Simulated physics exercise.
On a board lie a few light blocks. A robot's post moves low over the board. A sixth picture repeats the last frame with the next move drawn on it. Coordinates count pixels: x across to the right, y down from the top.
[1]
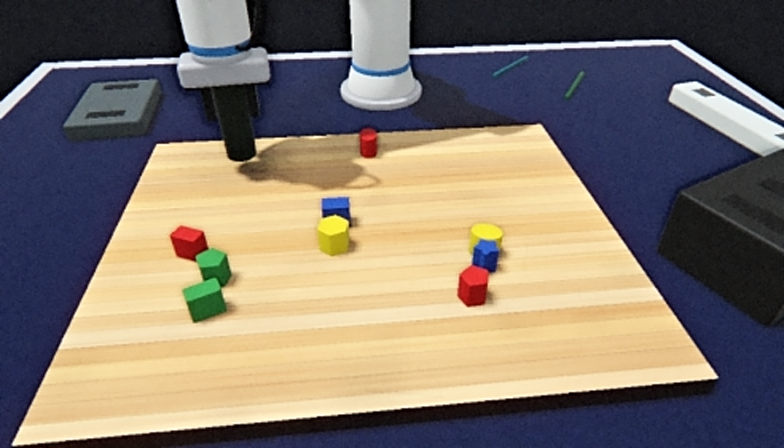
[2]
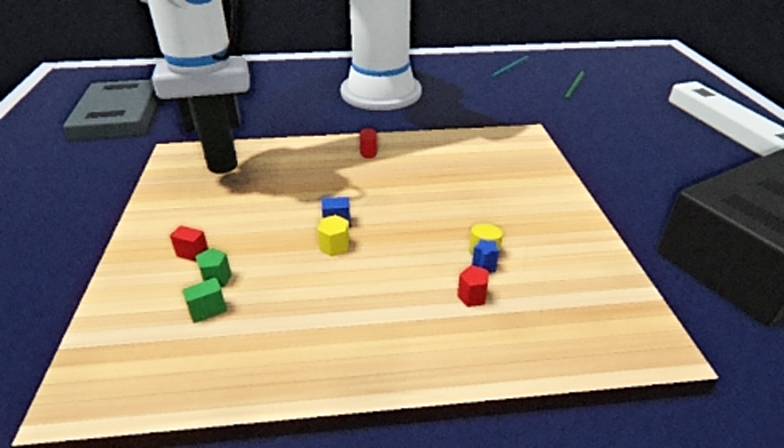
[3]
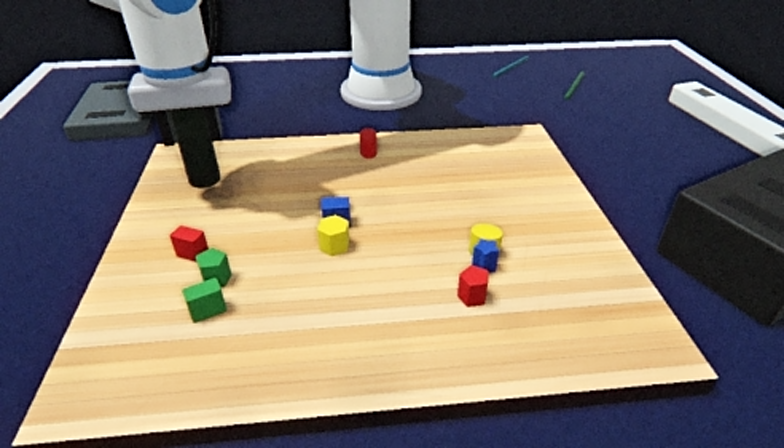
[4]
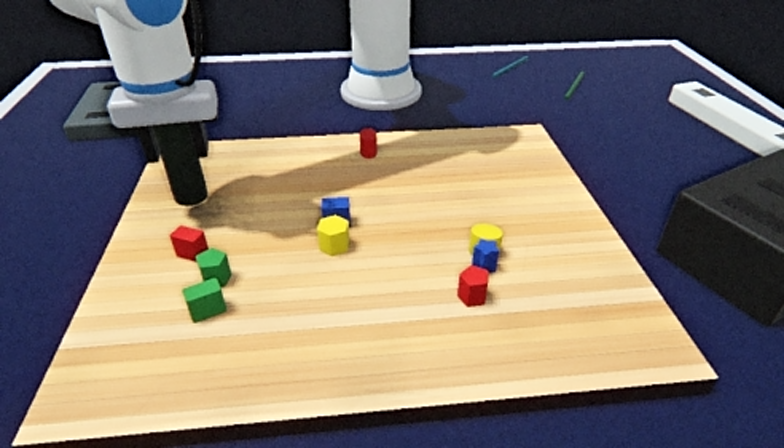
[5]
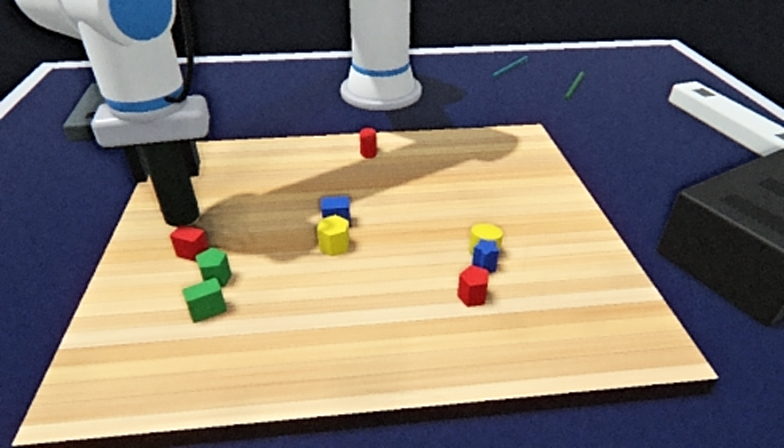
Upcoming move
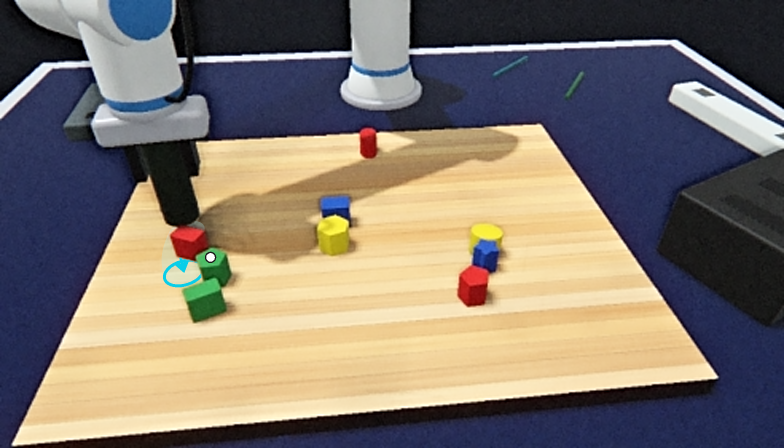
A robot's dark post moves left and nearer over the board, close behind a red block.
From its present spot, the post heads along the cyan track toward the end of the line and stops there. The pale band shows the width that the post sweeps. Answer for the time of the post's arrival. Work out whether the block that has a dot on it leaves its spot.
The block that has a dot on it changes place.
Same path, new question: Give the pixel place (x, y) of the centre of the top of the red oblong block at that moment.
It comes to (198, 261).
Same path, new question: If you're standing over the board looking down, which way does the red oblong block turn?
It twists against the clock when seen from above.
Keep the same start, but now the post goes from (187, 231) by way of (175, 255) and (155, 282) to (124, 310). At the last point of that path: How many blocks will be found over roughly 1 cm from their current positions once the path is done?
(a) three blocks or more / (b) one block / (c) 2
It's b.
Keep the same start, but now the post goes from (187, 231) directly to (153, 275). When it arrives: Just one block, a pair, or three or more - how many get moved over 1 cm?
It displaces one.
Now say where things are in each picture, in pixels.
The first picture shows lower end of the post (242, 155), tops of blocks, red oblong block (187, 233), green oblong block (201, 289), green five-sided block (211, 257).
The second picture shows post (223, 167), blocks as before.
The third picture shows post (205, 181), blocks as before.
The fourth picture shows post (192, 198), blocks as before.
The fifth picture shows post (183, 217), red oblong block (187, 233), green oblong block (201, 289), green five-sided block (211, 257).
The drawn path runs from (187, 231) through (182, 245) and (181, 259) to (184, 273); the dot is on the green five-sided block.
On the path given first. Halfway along, post (176, 239); red oblong block (188, 244), turned 60° anticlockwise.
At the end, post (179, 258); red oblong block (198, 261), turned 90° anticlockwise; green oblong block not moved; green five-sided block (221, 264), turned 25° anticlockwise.
